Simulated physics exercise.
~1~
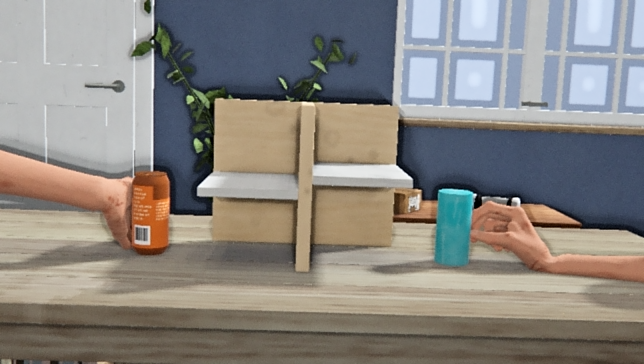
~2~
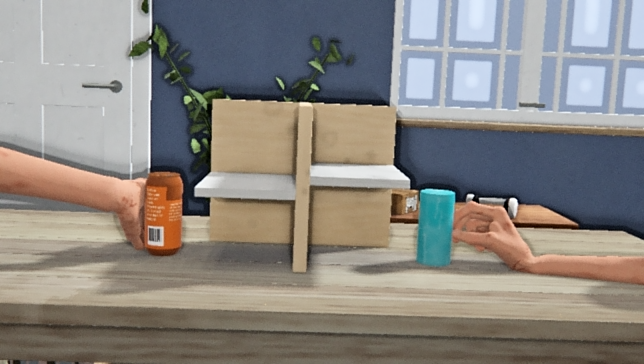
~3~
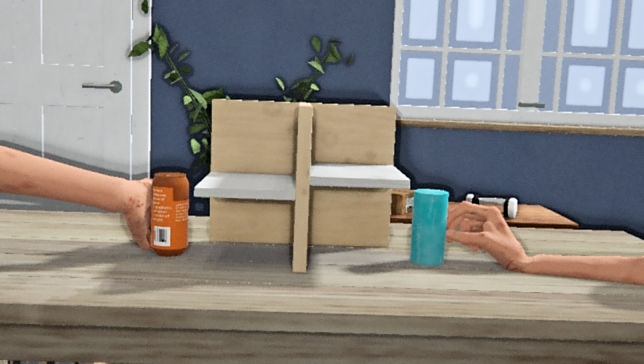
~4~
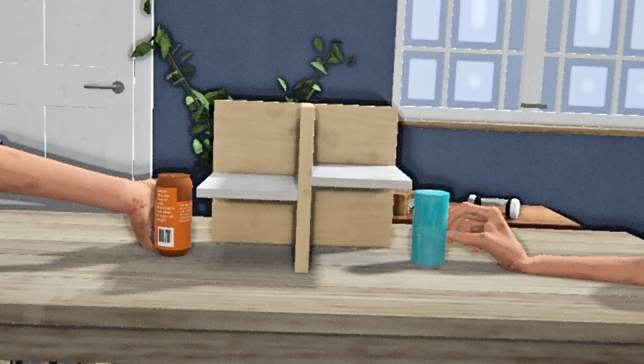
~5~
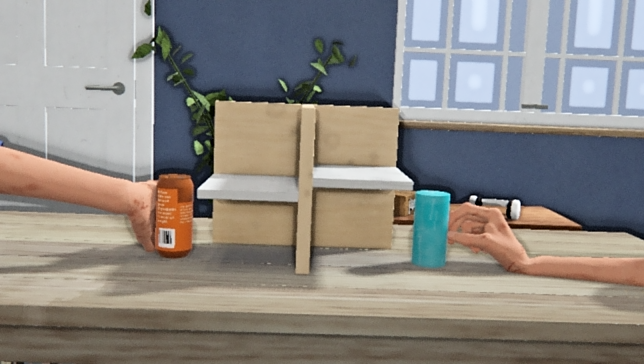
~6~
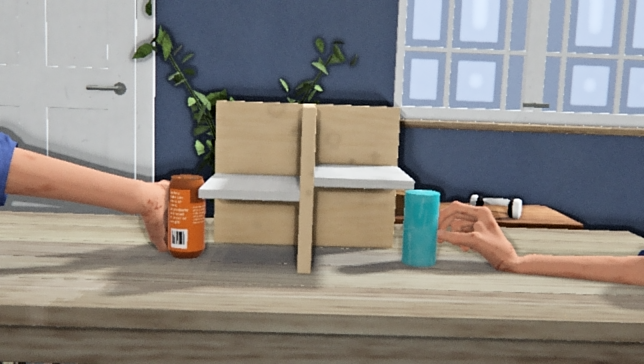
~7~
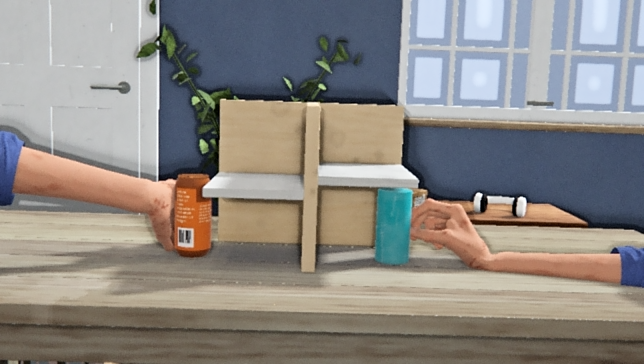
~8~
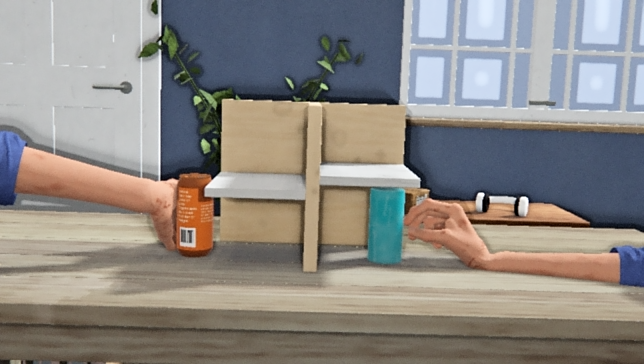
On a wooden tabletop in a room with a dark blue wall, seen from the front by a slightly swaying camera, a wooden stand holds two white shelves, one on each side of an upright divider. A hand at left grips an orange can, and a hand at right holds a turquoise cylinder. Both hands slide their objects inward toward the stand, pause briefly, then push on again. The can stops at the edge of the left shelf, its top too high to pass beneath. The turquoise cylinder slips under the right shelf and ends upright below it.
